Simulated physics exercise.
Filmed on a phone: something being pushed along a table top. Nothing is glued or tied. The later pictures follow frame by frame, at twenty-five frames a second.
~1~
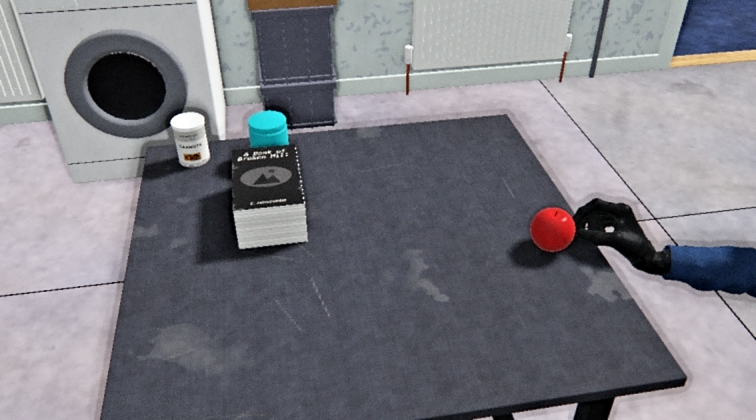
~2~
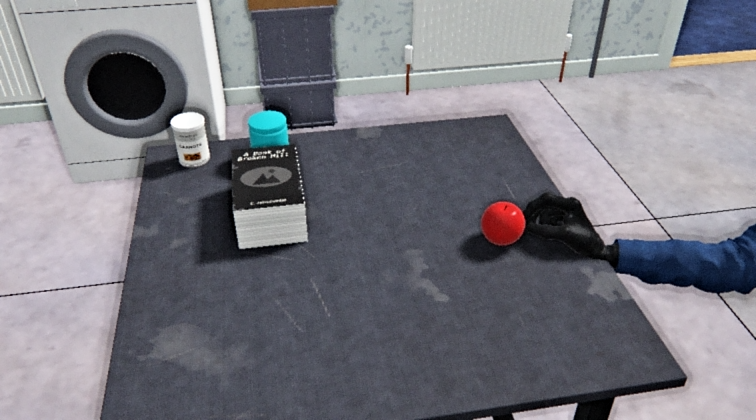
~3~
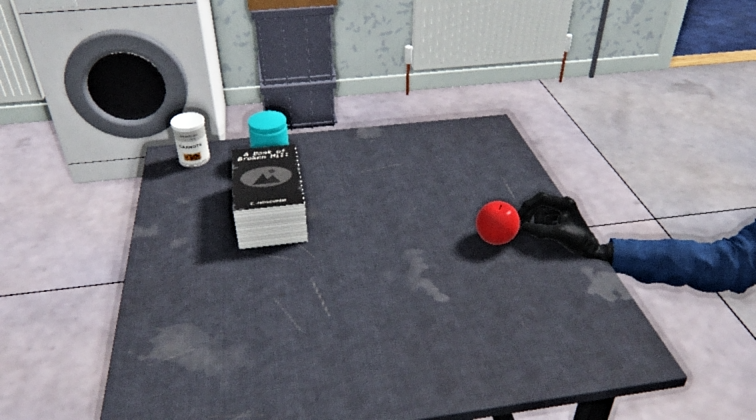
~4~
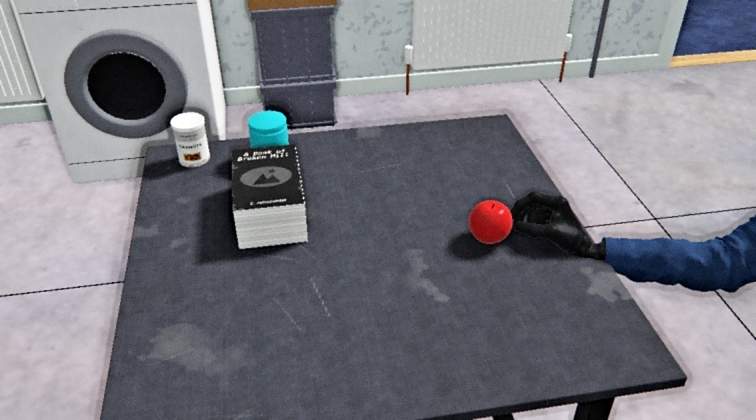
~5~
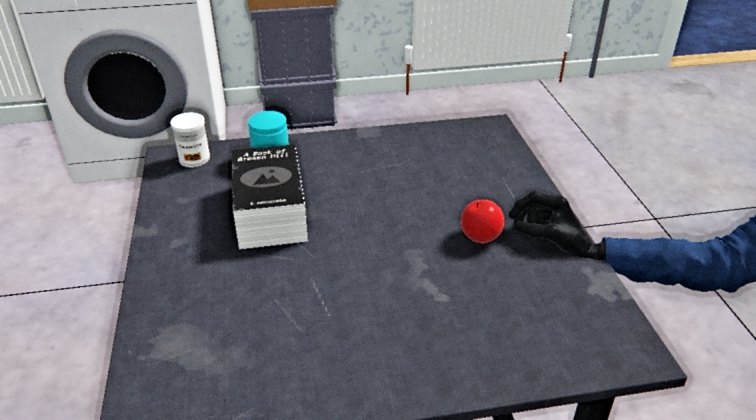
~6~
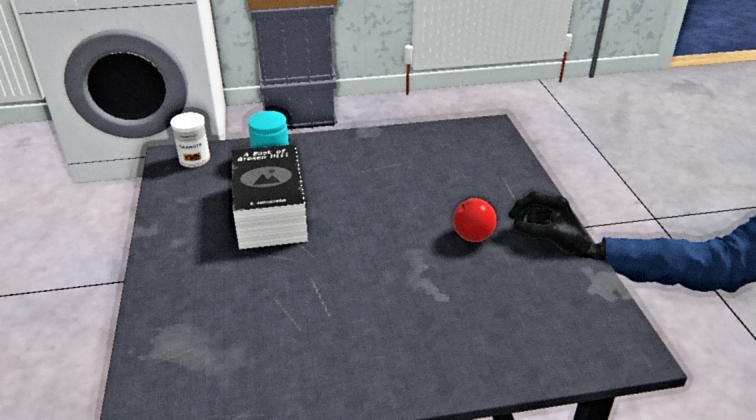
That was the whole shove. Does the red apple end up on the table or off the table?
The red apple remains on top.
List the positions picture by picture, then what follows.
Under the hand; red apple (553, 230), in the first picture.
Under the hand; red apple (503, 223), in the second picture.
Under the hand; red apple (498, 223), in the third picture.
Red apple (490, 222), in the fourth picture.
Red apple (482, 221), in the fifth picture.
Red apple (474, 220) moved a little, in the sixth picture.
Then, 0.10 s later than the last frame, red apple moved about its own width near (457, 218).
Then, 0.30 s later than the last frame, red apple moved about its own width near (426, 214).
Then, 0.50 s later than the last frame, red apple moved well along near (402, 212).
Then, 0.80 s later than the last frame, red apple moved well along near (380, 209).
When it is over, moved from the start, red apple. End places, in pixels of the last picture, red apple near (373, 208).
